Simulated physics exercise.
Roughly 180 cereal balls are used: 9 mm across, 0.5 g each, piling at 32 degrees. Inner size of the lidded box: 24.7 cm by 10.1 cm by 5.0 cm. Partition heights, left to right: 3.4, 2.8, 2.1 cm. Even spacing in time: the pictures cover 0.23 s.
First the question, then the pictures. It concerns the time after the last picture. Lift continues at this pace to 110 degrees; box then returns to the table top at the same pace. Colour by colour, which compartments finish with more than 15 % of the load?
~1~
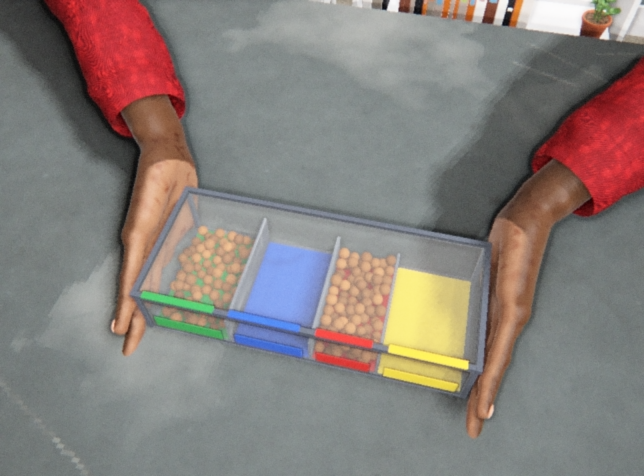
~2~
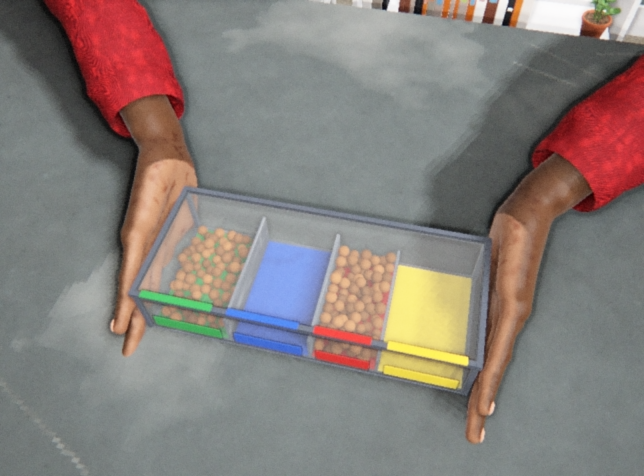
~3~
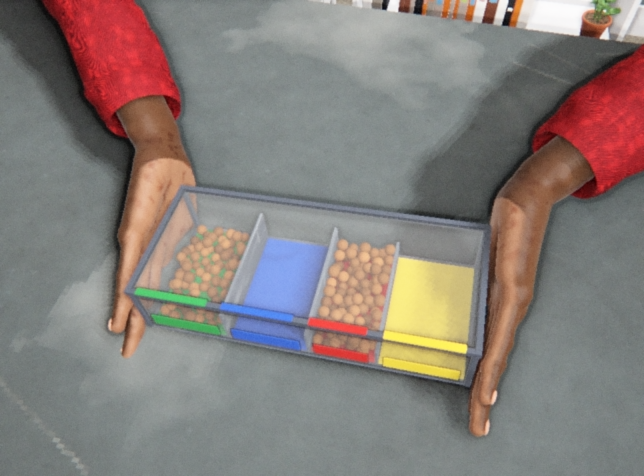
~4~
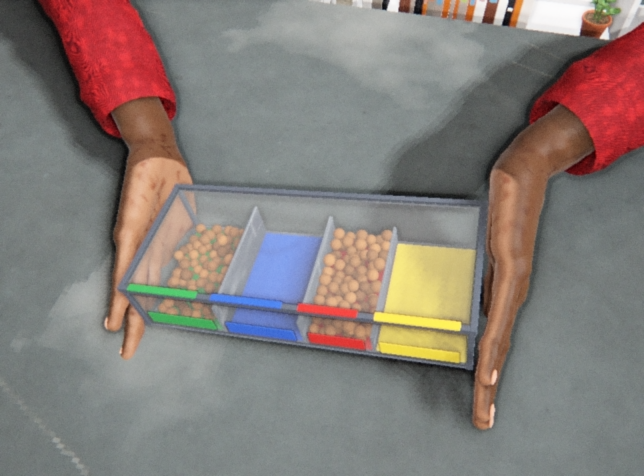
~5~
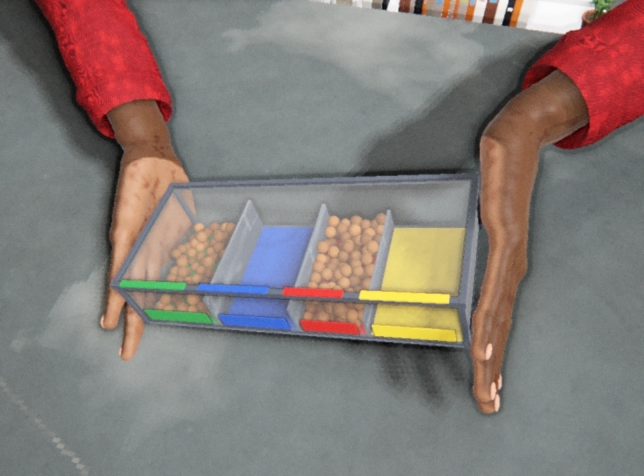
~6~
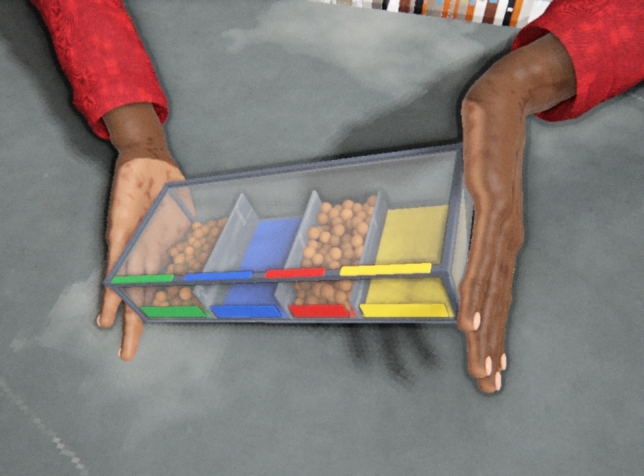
Red compartment: No, blue compartment: No, green compartment: Yes, yellow compartment: No.
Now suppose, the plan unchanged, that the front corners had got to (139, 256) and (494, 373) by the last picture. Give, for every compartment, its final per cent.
That leaves red with 0 percent, blue with 5, green with 25 and yellow with 70 percent.
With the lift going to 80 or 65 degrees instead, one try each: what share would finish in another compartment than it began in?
Try one gives around 25 %, try two around 5 %.
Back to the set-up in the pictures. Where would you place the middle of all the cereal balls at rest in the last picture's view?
Approximately (205, 261) in the last view.
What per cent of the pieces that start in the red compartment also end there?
Share retained: Some 0 per cent.
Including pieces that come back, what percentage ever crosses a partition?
55 per cent, give or take.
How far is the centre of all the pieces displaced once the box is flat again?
I'd put the distance at roughly 7.0 cm.
Then, 0.74 s after the last picture, tilt 110 degrees; red 20 %, blue 25 %, green 55 %.
Then, 1.24 s after the last picture, tilt 47 degrees; blue 10 %, green 90 %.
Then, 1.80 s after the last picture, tilt 0 degrees; blue 10 %, green 90 %.
In the end, red 0 %, blue 10 %, green 90 %, yellow 0 %.
